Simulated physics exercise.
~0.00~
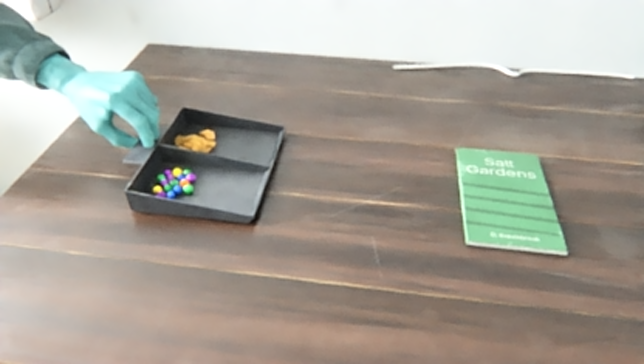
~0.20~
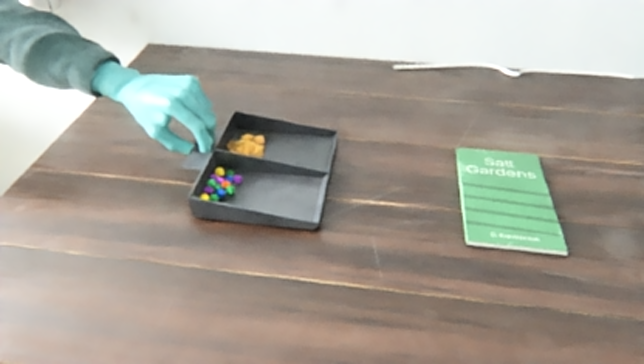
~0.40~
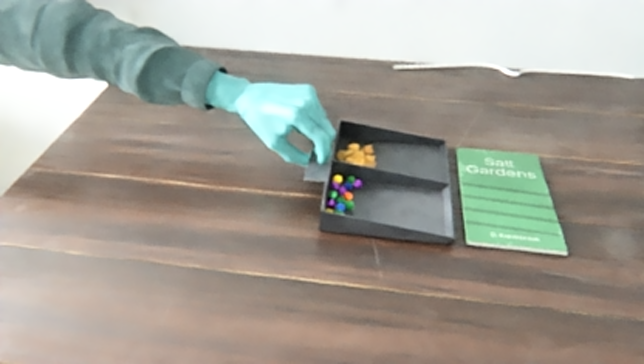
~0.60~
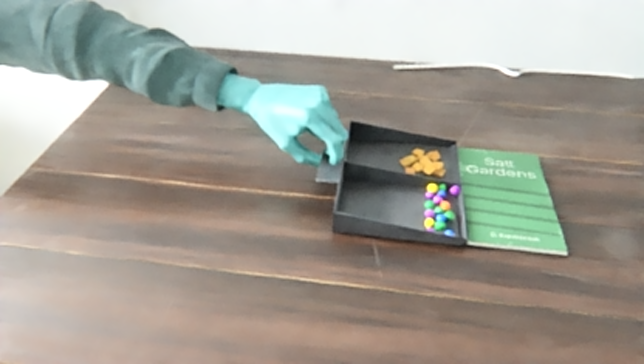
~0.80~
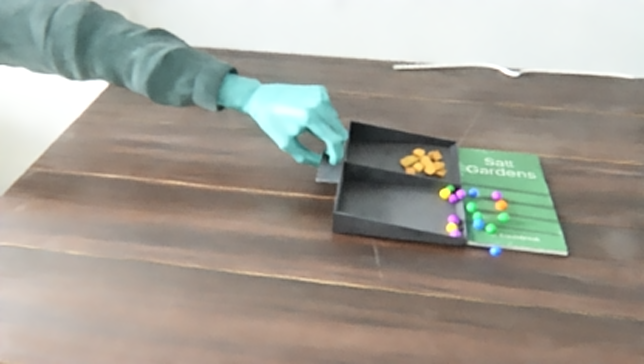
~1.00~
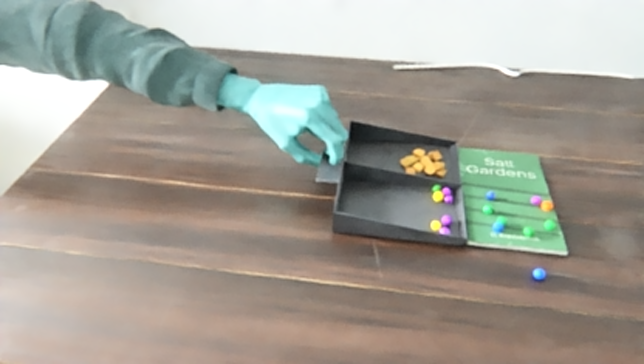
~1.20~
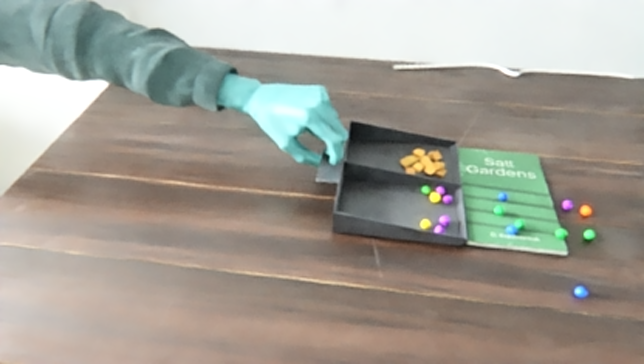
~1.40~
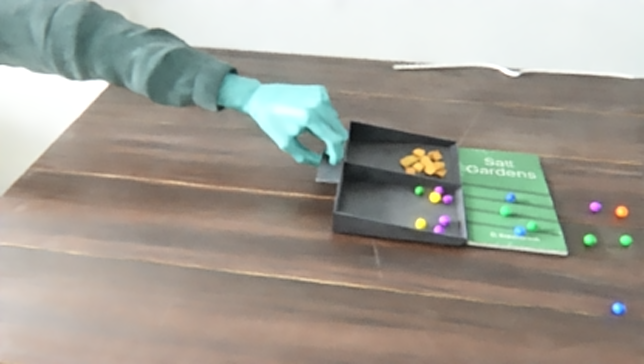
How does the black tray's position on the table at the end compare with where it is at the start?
At the start the tray is on the left side of the table, well away from the green book. By the end it is farther right, resting against the book's left edge.
